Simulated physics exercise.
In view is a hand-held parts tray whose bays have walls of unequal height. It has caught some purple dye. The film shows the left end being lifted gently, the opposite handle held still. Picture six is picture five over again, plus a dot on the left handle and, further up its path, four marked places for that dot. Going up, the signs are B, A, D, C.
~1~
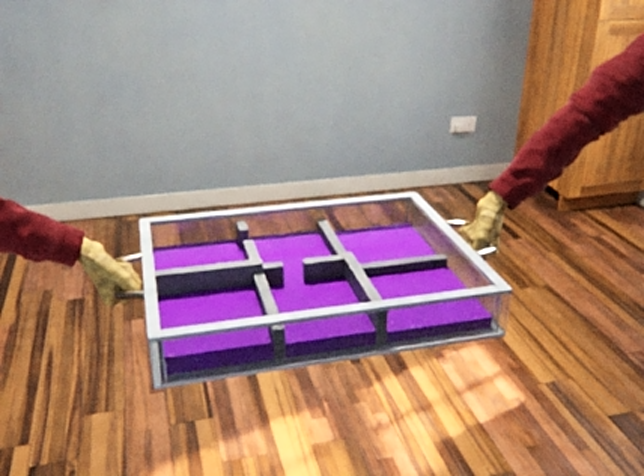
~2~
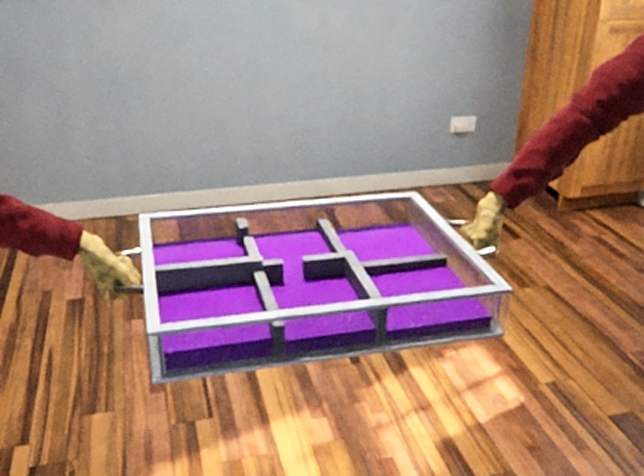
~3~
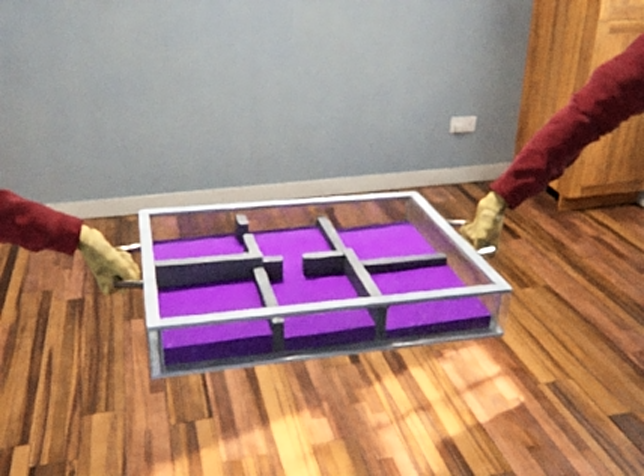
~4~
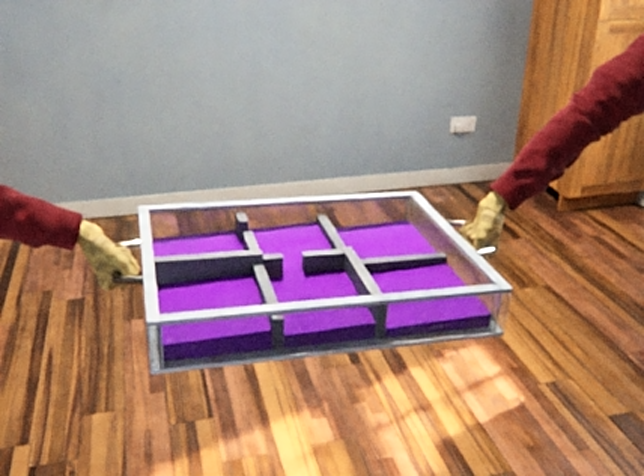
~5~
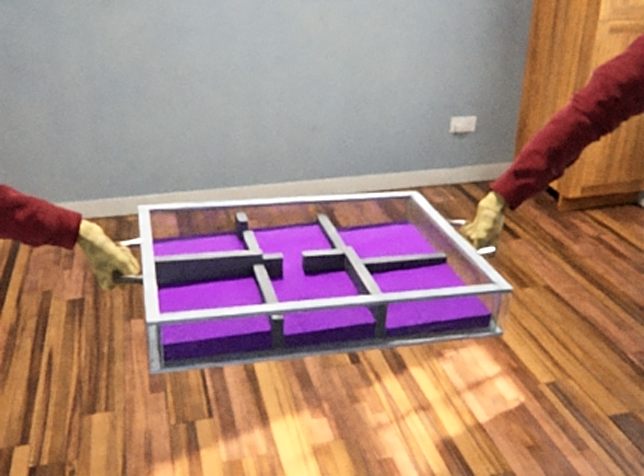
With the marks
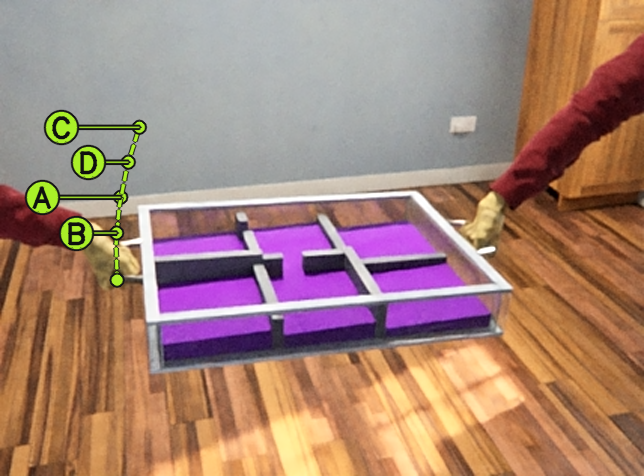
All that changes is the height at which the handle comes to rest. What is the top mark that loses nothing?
It is D.
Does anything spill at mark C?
Yes, it does.
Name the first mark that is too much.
C it is.
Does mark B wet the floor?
No, not at all.
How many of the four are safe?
Three of the four.
In lime, A at (120, 197); B at (116, 233); C at (139, 127); D at (128, 162).
With A, nothing spills; the back right bay holds the most.
With B, nothing spills; the back middle bay holds the most.
With C, about 8 % goes over the rim.
With D, nothing spills; the back right bay holds the most.
